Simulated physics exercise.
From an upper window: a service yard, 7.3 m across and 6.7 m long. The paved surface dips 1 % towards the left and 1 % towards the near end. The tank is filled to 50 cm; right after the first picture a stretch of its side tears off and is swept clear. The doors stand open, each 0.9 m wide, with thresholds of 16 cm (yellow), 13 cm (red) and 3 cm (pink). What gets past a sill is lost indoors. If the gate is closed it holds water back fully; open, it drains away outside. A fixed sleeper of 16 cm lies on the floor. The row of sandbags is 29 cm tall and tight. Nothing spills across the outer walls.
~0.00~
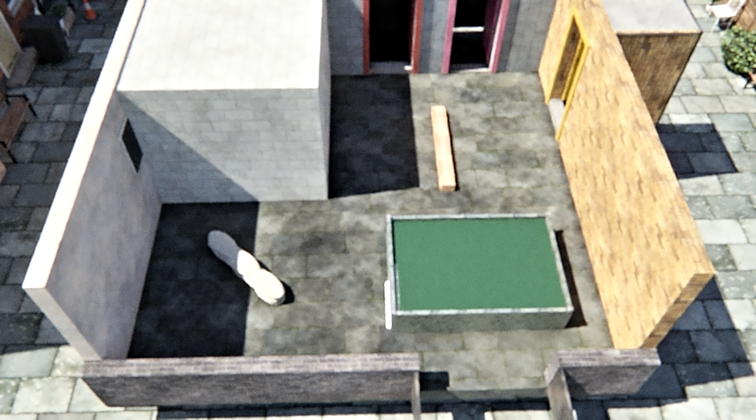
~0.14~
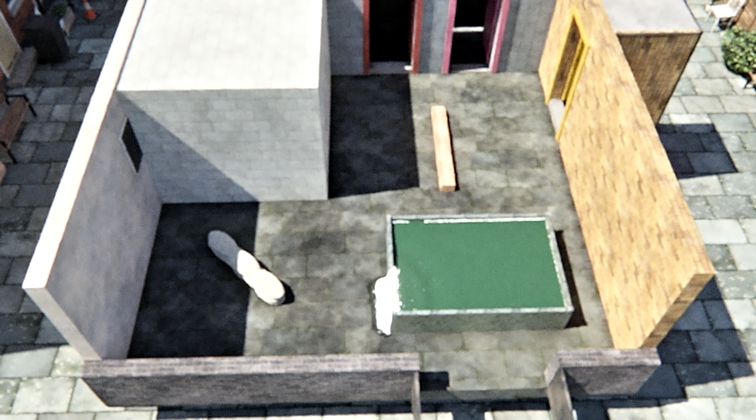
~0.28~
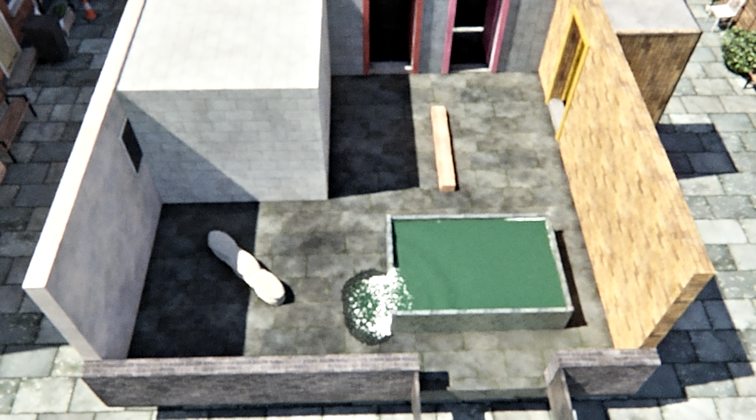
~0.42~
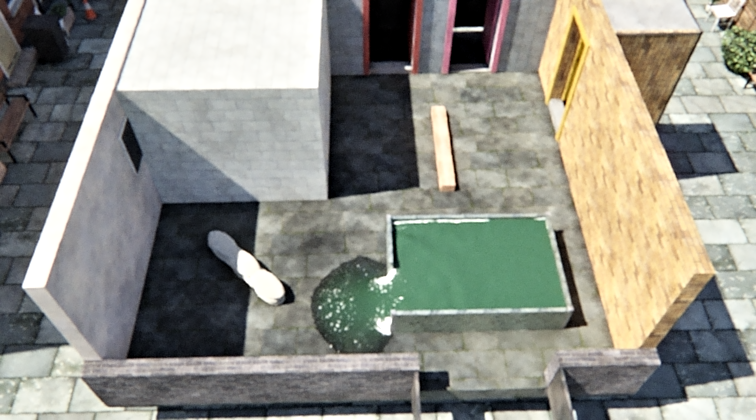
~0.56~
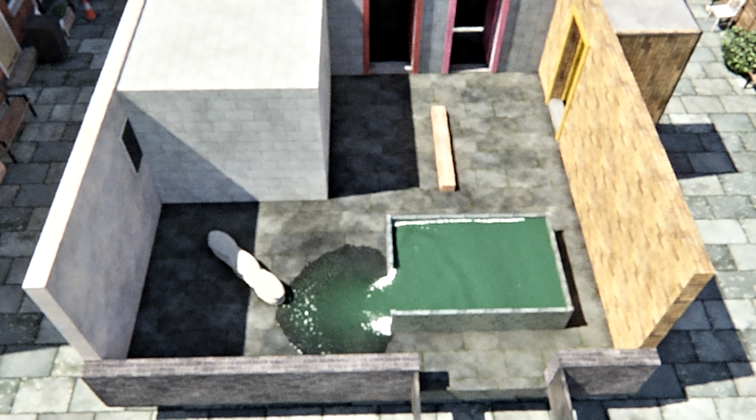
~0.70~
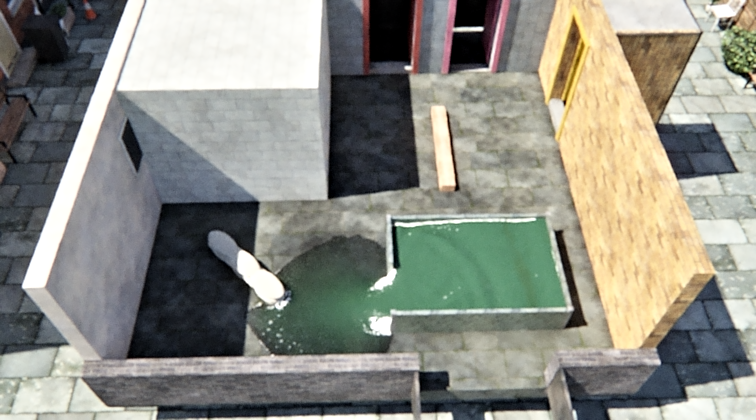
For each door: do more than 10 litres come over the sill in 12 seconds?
Door by door: At the yellow door it keeps below the limit; at the red door it does not reach the limit; at the pink door it does not reach the limit.
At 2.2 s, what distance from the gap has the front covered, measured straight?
About 4.4 m.
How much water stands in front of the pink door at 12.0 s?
Roughly 0.0 cm deep.
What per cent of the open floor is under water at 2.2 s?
Near 25 per cent is wet.
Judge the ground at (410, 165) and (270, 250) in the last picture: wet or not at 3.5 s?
In turn: Not reached, under water.
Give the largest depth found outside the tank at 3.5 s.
Roughly 30 cm.
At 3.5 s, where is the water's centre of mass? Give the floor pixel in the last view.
Near (348, 289).
After 1.4 s water covers 20 % of the floor and is deepest (28 cm) near (379, 311); yellow door not reached, red door not reached, pink door not reached.
After 2.2 s water covers 25 % of the floor and is deepest (38 cm) near (122, 383); yellow door not reached, red door not reached, pink door not reached.
After 3.5 s water covers 30 % of the floor and is deepest (30 cm) near (122, 383); yellow door not reached, red door not reached, pink door not reached.
After 7.0 s water covers 50 % of the floor and is deepest (18 cm) near (155, 241); yellow door not reached, red door not reached, pink door not reached.
After 12.0 s water covers 80 % of the floor and is deepest (18 cm) near (122, 383); yellow door 1 cm at the sill, 0 L in, red door 1 cm at the sill, 0 L in, pink door not reached.
